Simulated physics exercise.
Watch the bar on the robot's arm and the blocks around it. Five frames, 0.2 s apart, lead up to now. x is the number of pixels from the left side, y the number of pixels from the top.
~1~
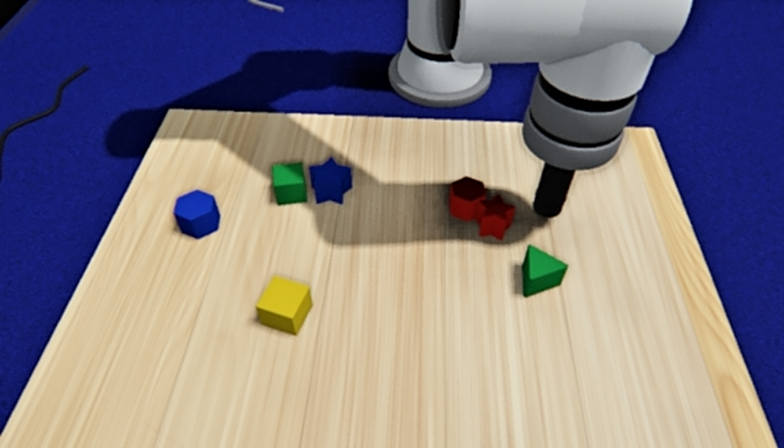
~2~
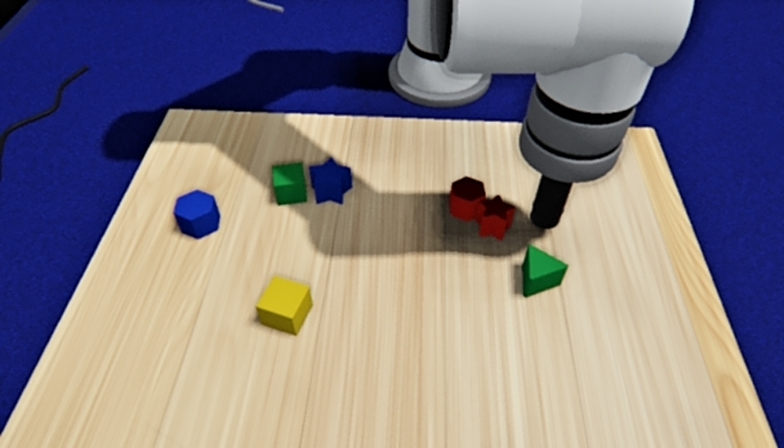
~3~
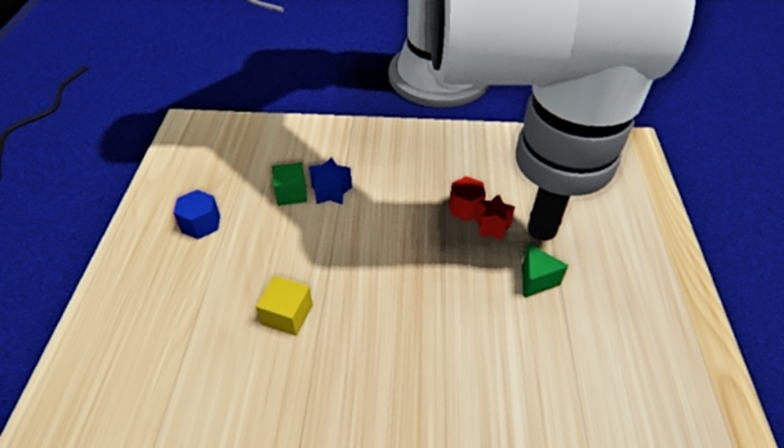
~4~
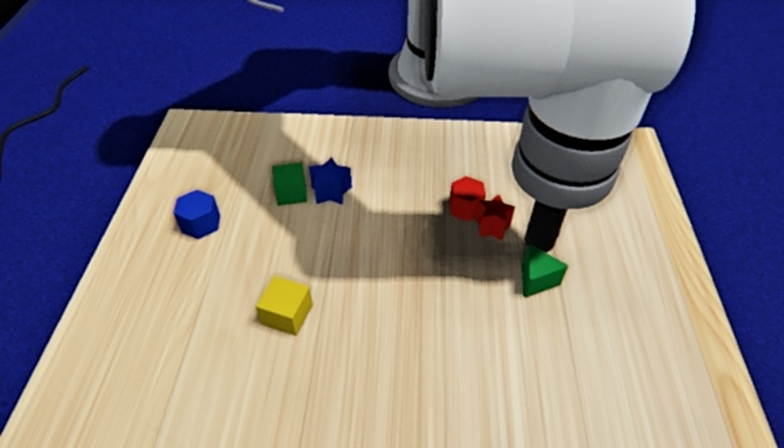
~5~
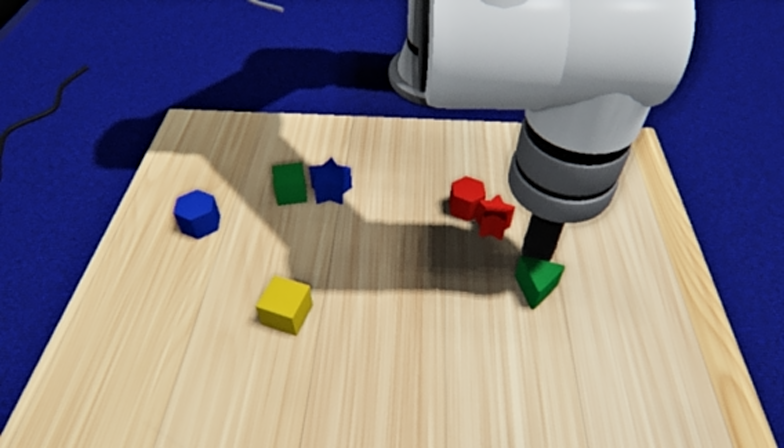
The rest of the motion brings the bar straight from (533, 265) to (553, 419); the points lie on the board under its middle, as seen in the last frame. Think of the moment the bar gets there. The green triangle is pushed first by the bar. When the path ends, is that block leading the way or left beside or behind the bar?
Carried ahead at the end.
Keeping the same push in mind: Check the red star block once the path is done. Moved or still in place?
It keeps its spot.
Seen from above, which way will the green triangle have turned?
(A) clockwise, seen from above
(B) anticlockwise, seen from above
My pick is B.
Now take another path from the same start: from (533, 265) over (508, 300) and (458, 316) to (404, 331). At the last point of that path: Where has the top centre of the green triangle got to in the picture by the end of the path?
Its top middle will sit at (540, 301).
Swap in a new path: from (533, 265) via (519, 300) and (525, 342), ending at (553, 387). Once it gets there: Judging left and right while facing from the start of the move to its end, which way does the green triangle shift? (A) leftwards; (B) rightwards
Answer: A.
On the path given first. One third of the way, bar (542, 299); green triangle (552, 319), turned 15° anticlockwise.
Two thirds of the way, bar (549, 351); green triangle (563, 375), turned 25° anticlockwise.
At the end, bar (558, 410); red star block not moved; green triangle (577, 440), turned 35° anticlockwise.
